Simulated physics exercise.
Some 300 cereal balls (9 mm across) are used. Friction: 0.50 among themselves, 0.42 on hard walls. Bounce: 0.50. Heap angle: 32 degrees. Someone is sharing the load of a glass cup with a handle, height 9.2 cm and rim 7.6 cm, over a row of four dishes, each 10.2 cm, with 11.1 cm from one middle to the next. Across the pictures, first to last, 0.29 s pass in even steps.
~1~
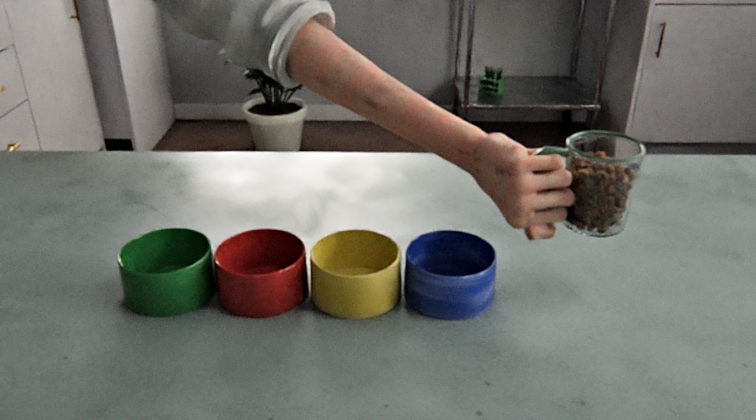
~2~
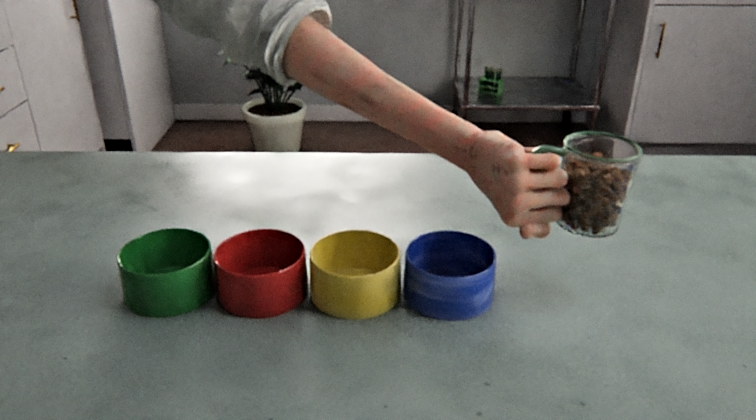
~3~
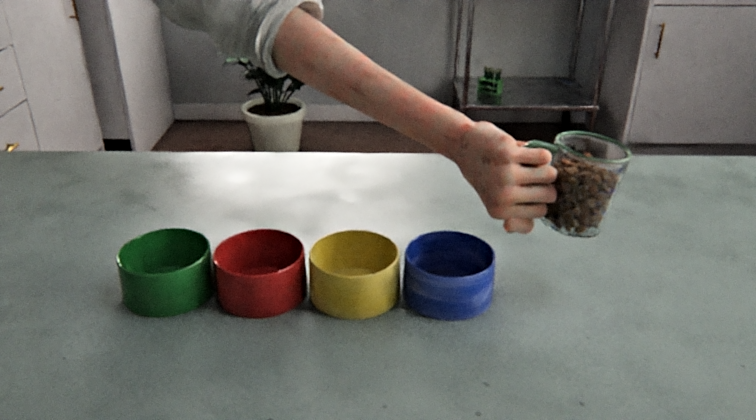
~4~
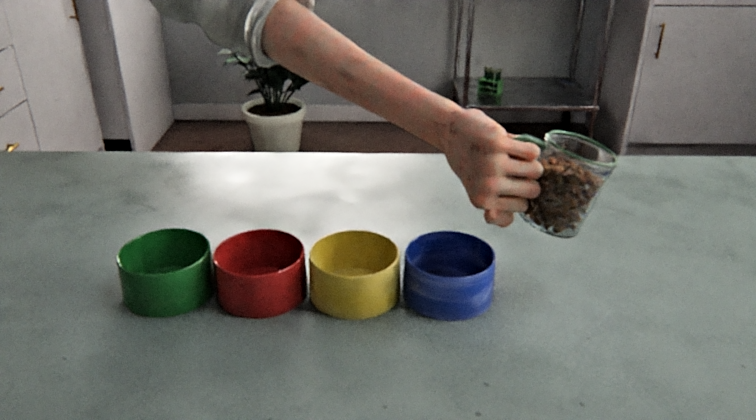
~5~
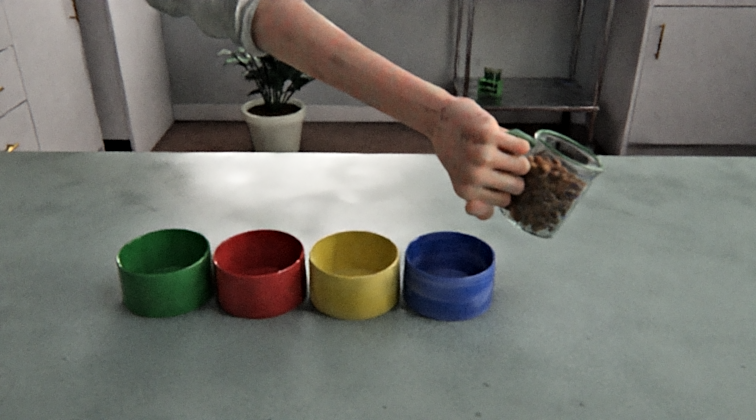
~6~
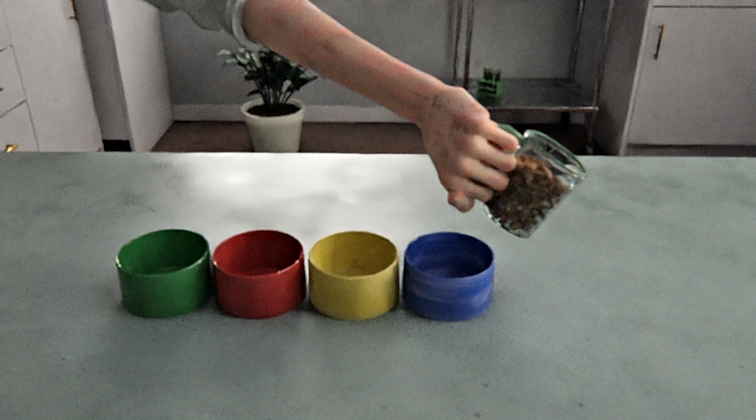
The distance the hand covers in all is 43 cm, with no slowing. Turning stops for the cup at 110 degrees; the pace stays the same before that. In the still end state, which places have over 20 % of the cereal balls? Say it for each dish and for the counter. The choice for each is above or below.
Red - above it, blue - below it, green - below it, yellow - above it, counter - below it.
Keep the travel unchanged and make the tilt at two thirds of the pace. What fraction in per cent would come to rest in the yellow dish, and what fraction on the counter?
Yellow 10; counter 0.
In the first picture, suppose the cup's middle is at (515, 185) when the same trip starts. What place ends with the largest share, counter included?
Red.
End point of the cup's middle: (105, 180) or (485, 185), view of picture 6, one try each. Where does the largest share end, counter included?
Try 1 - yellow; try 2 - counter.
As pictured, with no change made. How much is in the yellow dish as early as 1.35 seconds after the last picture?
Roughly 50 %.
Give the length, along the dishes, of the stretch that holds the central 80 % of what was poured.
15 centimetres.
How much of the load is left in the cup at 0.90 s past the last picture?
I reckon around 40 per cent.
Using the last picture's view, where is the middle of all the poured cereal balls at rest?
Near (333, 283).
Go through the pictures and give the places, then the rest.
In the first picture, cup at (599, 184), tilt 0 degrees, lip at (642, 146), moved 0.0 cm; middle of the pieces at (597, 194); blue dish at (451, 253); yellow dish at (355, 252); red dish at (260, 251); green dish at (165, 250).
In the second picture, cup at (594, 185), tilt 2 degrees, lip at (638, 147), moved 0.4 cm; middle of the pieces at (592, 194).
In the third picture, cup at (581, 185), tilt 8 degrees, lip at (628, 151), moved 1.8 cm; middle of the pieces at (578, 195).
In the fourth picture, cup at (565, 185), tilt 15 degrees, lip at (615, 157), moved 3.6 cm; middle of the pieces at (560, 194).
In the fifth picture, cup at (548, 186), tilt 23 degrees, lip at (601, 163), moved 5.4 cm; middle of the pieces at (542, 194).
In the sixth picture, cup at (531, 186), tilt 31 degrees, lip at (585, 170), moved 7.2 cm; middle of the pieces at (524, 194); blue dish at (449, 254); yellow dish at (354, 253); red dish at (258, 252); green dish at (163, 251).
Then, 0.54 s after the last picture, tilt 104 degrees; cup holds 95 %, blue 5 %.
Then, 0.90 s after the last picture, tilt 110 degrees; cup holds 40 %, blue 5 %, yellow 50 %.
Then, 1.35 s after the last picture, tilt 110 degrees; cup holds 15 %, red 25 %, blue 5 %, yellow 50 %.
In the end, red 35 %, blue 5 %, green 0 %, yellow 50 %, counter 5 %.
